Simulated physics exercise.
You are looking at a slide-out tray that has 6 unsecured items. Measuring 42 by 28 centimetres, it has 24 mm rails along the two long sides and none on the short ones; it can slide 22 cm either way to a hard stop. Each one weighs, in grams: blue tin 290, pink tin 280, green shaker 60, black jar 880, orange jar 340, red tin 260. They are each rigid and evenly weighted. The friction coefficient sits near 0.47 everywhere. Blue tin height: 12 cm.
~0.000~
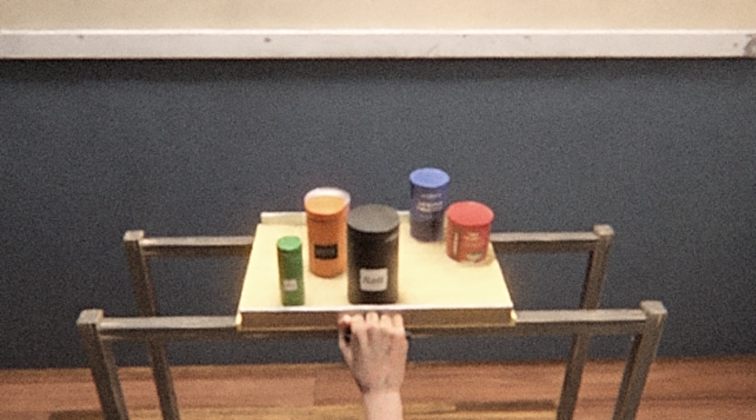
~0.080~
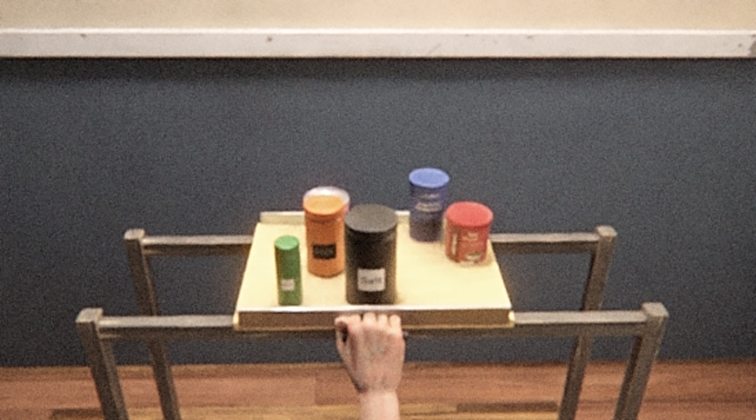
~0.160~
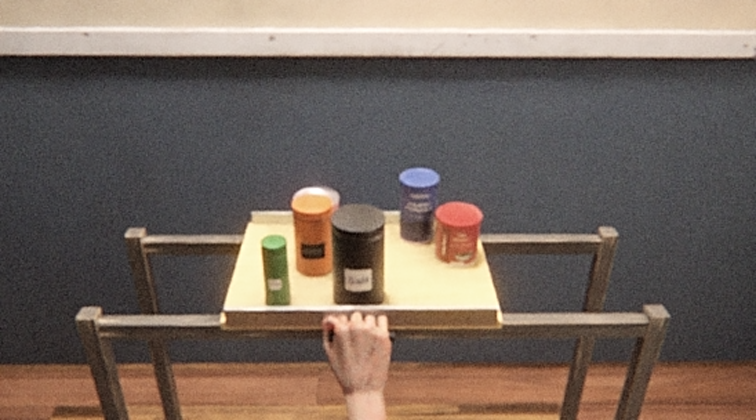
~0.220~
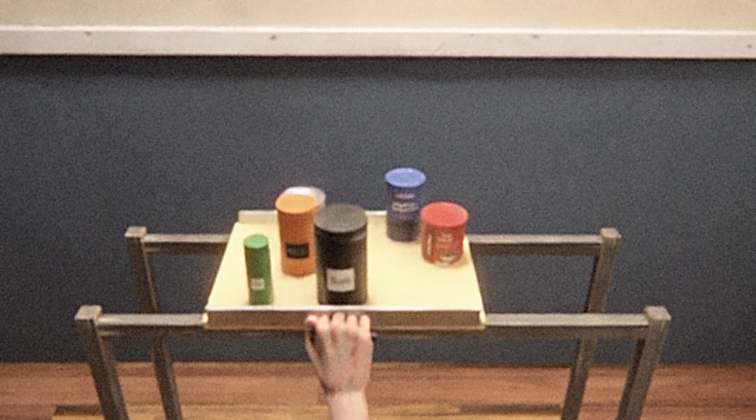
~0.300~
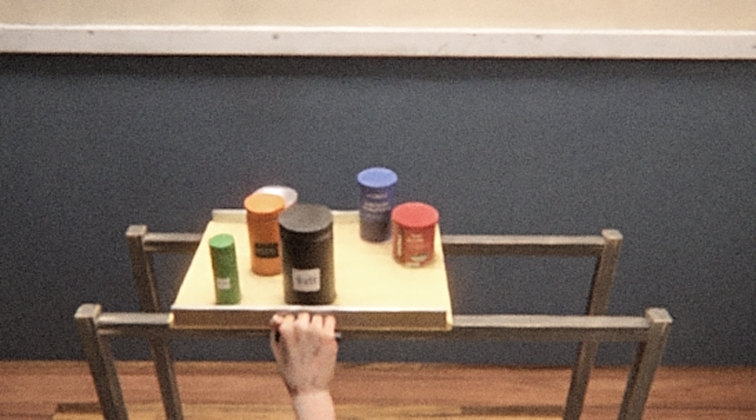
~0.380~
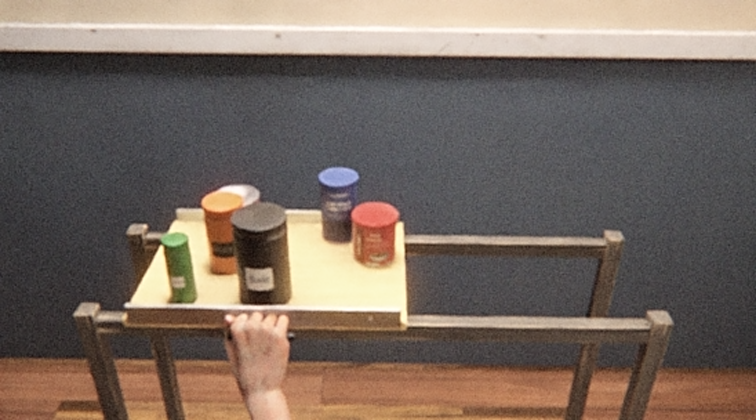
A pale yellow tray, gripped at its front edge by a hand, slides left along two metal rails, slowly at first and then faster, while the camera stays still. The view looks slightly down on a metal frame before a dark blue wall and wooden floor. Upright on it ride green, orange and black containers at left, blue and red ones at right, and a pale-topped one partly hidden behind the orange.
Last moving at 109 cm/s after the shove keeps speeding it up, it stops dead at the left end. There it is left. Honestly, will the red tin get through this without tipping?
Yes.
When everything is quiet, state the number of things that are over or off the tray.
The count comes out at 2.
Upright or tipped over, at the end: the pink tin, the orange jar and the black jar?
Well, the pink tin holds steady, the orange jar tumbles down, and the black jar holds steady.
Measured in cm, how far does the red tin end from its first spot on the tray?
It ends about 11 centimetres from where it started.
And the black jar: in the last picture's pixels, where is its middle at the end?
(156, 255), roughly.
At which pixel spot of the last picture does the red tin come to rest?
It stops at about (278, 234).
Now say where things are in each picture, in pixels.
In the first frame, tray midway; red tin (468, 234); blue tin (428, 207).
In the second frame, tray midway; green shaker (289, 272); black jar (371, 258).
In the third frame, tray has slid 2 cm left; orange jar (314, 235); blue tin (418, 207).
In the fourth frame, tray has slid 5 cm left; green shaker (259, 271).
In the fifth frame, tray has slid 10 cm left; black jar (308, 258); orange jar (268, 234).
In the sixth frame, tray has slid 17 cm left; red tin (375, 236); blue tin (339, 207).
After 0.48 s, tray has slid 22 cm left; red tin slid 4 cm near (318, 235); green shaker leaning 10°; orange jar slid 4 cm.
After 0.58 s, tray has slid 22 cm left; green shaker now off the tray; red tin slid 10 cm near (285, 234); orange jar leaning 7°.
After 0.88 s, tray has slid 22 cm left; red tin slid 11 cm near (278, 234); orange jar leaning 29°; pink tin slid 11 cm.
After 1.48 s, tray has slid 22 cm left; orange jar now off the tray; red tin slid 11 cm near (278, 234); pink tin slid 11 cm.
At rest (1.7 s), off the tray and tipped over, green shaker and orange jar; not toppled but over 5 cm from the start, blue tin, pink tin, black jar and red tin. In the last view, red tin near (278, 234).
